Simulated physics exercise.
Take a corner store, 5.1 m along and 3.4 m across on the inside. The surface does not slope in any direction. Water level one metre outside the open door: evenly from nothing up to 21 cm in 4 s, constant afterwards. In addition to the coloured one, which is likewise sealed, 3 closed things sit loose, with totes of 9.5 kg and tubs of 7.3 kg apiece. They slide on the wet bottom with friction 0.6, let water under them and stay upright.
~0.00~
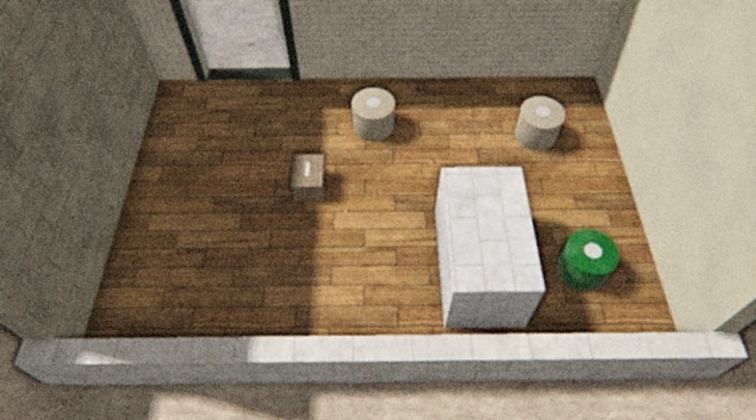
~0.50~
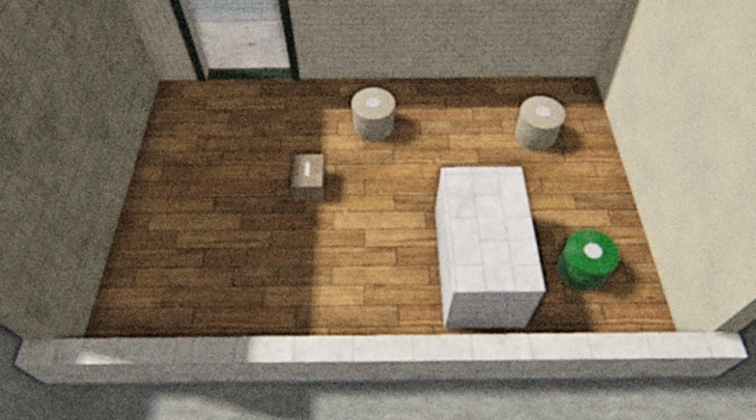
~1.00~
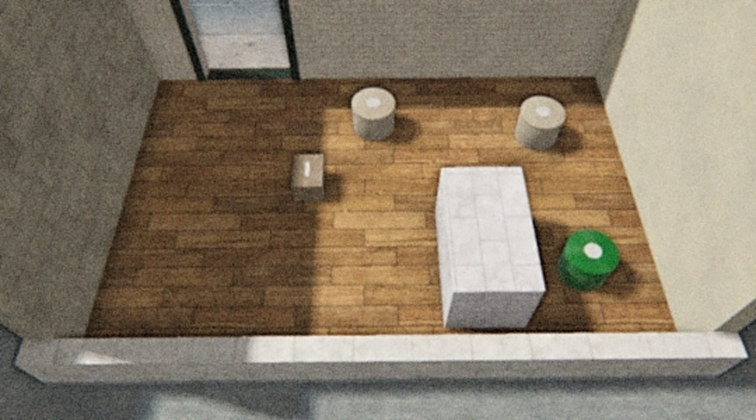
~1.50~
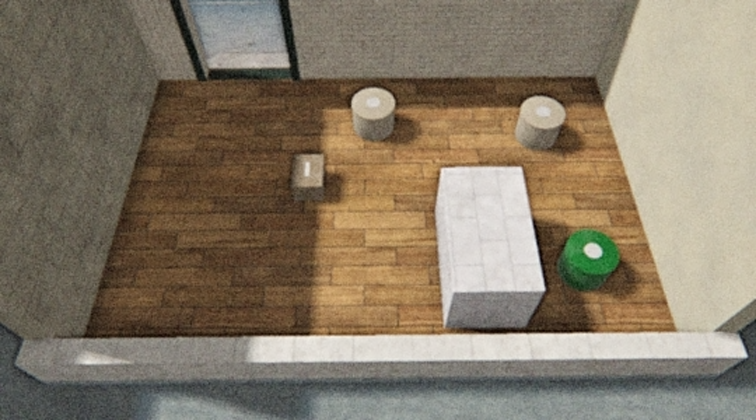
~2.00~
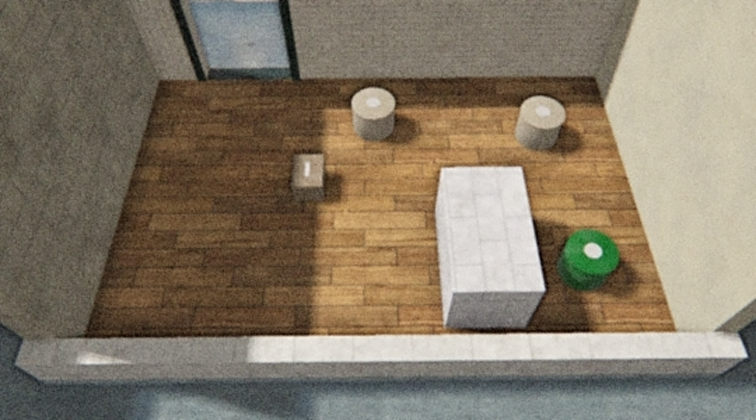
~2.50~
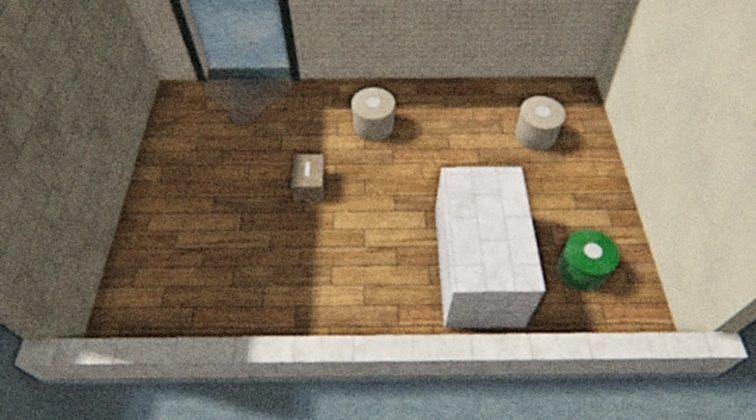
Water gathers outside the open doorway at the back left, turning the pale ground there steadily bluer, while the ground beyond the low front wall also turns blue-grey. Lastly, a faint dark patch of water spreads just inside the doorway onto the wooden floor; the green tub, pale containers and white block stay still.
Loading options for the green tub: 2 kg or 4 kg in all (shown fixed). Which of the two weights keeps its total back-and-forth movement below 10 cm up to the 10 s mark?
The lighter one already.
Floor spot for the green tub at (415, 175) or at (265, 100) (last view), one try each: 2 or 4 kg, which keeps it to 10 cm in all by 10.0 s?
In turn: No mass works; no mass works.
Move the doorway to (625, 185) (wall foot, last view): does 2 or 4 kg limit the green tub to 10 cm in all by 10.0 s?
Result: Neither option suffices.
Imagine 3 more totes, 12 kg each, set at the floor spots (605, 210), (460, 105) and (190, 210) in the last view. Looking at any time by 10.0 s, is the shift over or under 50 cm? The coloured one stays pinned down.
In that order: Within it, within it, beyond it.
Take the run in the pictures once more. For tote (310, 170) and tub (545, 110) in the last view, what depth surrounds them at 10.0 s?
9 and 3 cm.
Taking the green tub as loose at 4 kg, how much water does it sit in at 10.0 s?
3 cm, roughly.
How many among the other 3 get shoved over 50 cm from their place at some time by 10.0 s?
That comes to 0.
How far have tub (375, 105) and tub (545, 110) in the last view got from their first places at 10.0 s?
Respectively 0 and 0 cm.
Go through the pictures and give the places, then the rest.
The green tub at (593, 251), on the bottom; 0.0 m2 under water; 0 of 4 have shifted, in the first picture.
The green tub at (593, 251) rests on the ground; water covers 0.0 m2; 0 of 4 have shifted, in the second picture.
The green tub at (593, 251) rests on the ground; water covers 0.0 m2; 0 of 4 have shifted, in the third picture.
The green tub at (593, 251), on the bottom; water covers 0.0 m2; 0 of 4 have shifted, in the fourth picture.
The green tub at (593, 251) rests on the ground; water covers 0.0 m2; 0 of 4 have shifted, in the fifth picture.
The green tub at (593, 251) rests on the ground; water covers 0.4 m2; 0 of 4 have shifted, in the sixth picture.
After 3.5 s the green tub would be 0 cm from its start with 2 kg and 0 cm from its start with 4 kg; 0 cm of water round it then.
After 4.5 s the green tub would be 0 cm from its start with 2 kg and 0 cm from its start with 4 kg; 0 cm of water round it then.
After 7.0 s the green tub would be 0 cm from its start with 2 kg and 0 cm from its start with 4 kg; 0 cm of water round it then.
After 10.0 s the green tub would be 5 cm from its start with 2 kg and 2 cm from its start with 4 kg; 3 cm of water round it then.
